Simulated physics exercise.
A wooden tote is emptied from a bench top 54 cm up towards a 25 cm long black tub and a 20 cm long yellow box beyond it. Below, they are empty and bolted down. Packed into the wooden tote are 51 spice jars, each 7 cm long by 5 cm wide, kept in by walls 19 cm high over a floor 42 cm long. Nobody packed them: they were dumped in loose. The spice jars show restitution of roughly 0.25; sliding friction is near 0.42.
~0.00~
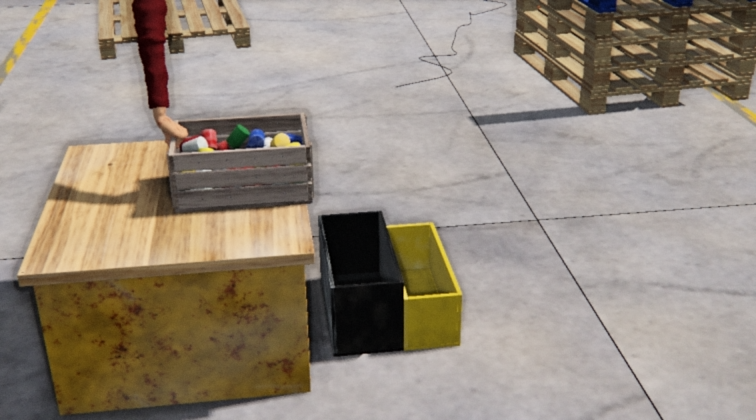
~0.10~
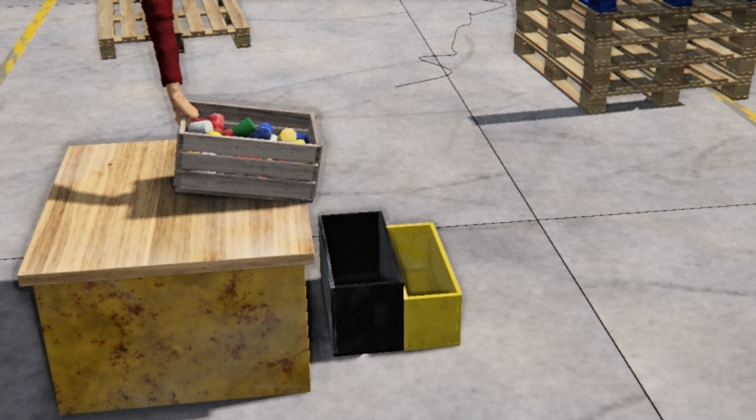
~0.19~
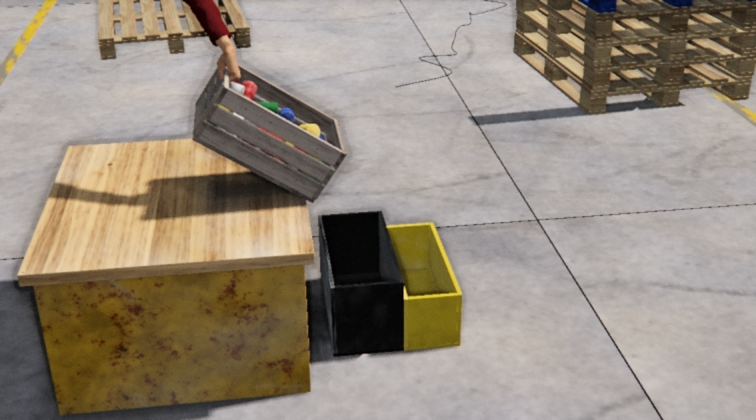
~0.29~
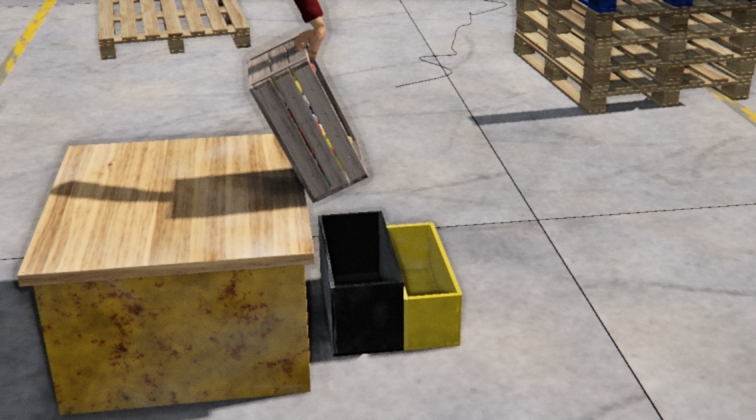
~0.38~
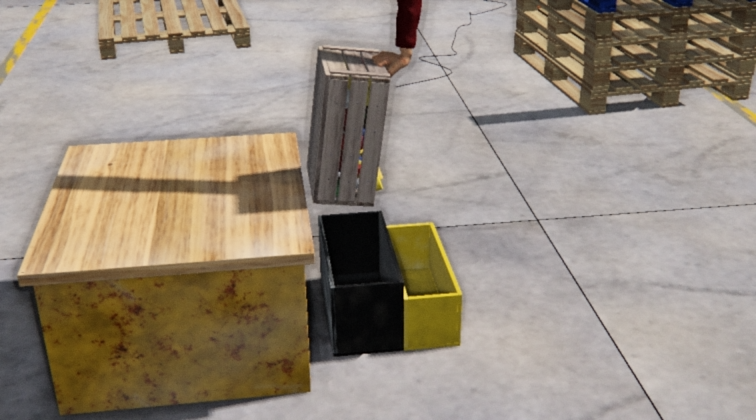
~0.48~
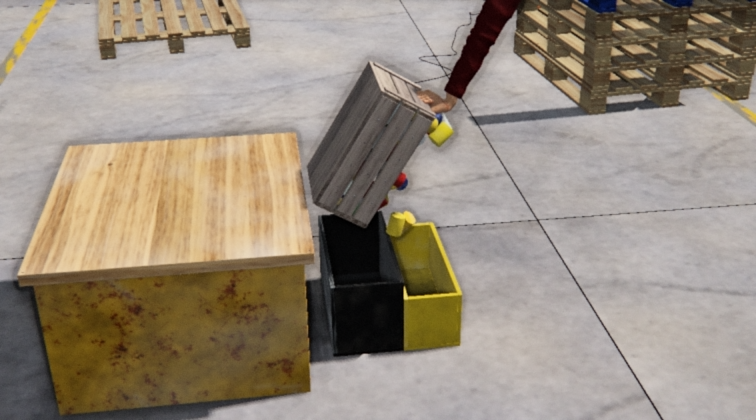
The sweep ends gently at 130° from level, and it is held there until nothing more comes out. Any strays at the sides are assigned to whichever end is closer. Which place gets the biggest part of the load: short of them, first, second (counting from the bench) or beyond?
Beyond.
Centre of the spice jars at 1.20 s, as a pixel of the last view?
About (527, 286).
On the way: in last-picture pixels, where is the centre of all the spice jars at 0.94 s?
Somewhere around pixel (512, 290) in the last view.
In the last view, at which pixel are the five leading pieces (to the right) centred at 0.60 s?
At about (509, 203).
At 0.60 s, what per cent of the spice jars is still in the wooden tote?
I'd estimate close to 10 in a hundred.
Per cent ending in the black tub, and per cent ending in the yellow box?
My estimate is some 5 per cent, then some 35 per cent.
After 0.60 s, tilt 130°; 4 still in the wooden tote, 3 in the yellow box and 44 in the air.
After 0.74 s, tilt 130°; 3 in the black tub, 13 in the yellow box, 21 on the ground beyond the yellow box and 14 in the air.
After 0.94 s, tilt 130°; 3 in the black tub, 17 in the yellow box, 29 on the ground beyond the yellow box and 2 in the air.
Final count (at 1.20 s), 3 in the black tub, 19 in the yellow box and 29 on the ground beyond the yellow box.
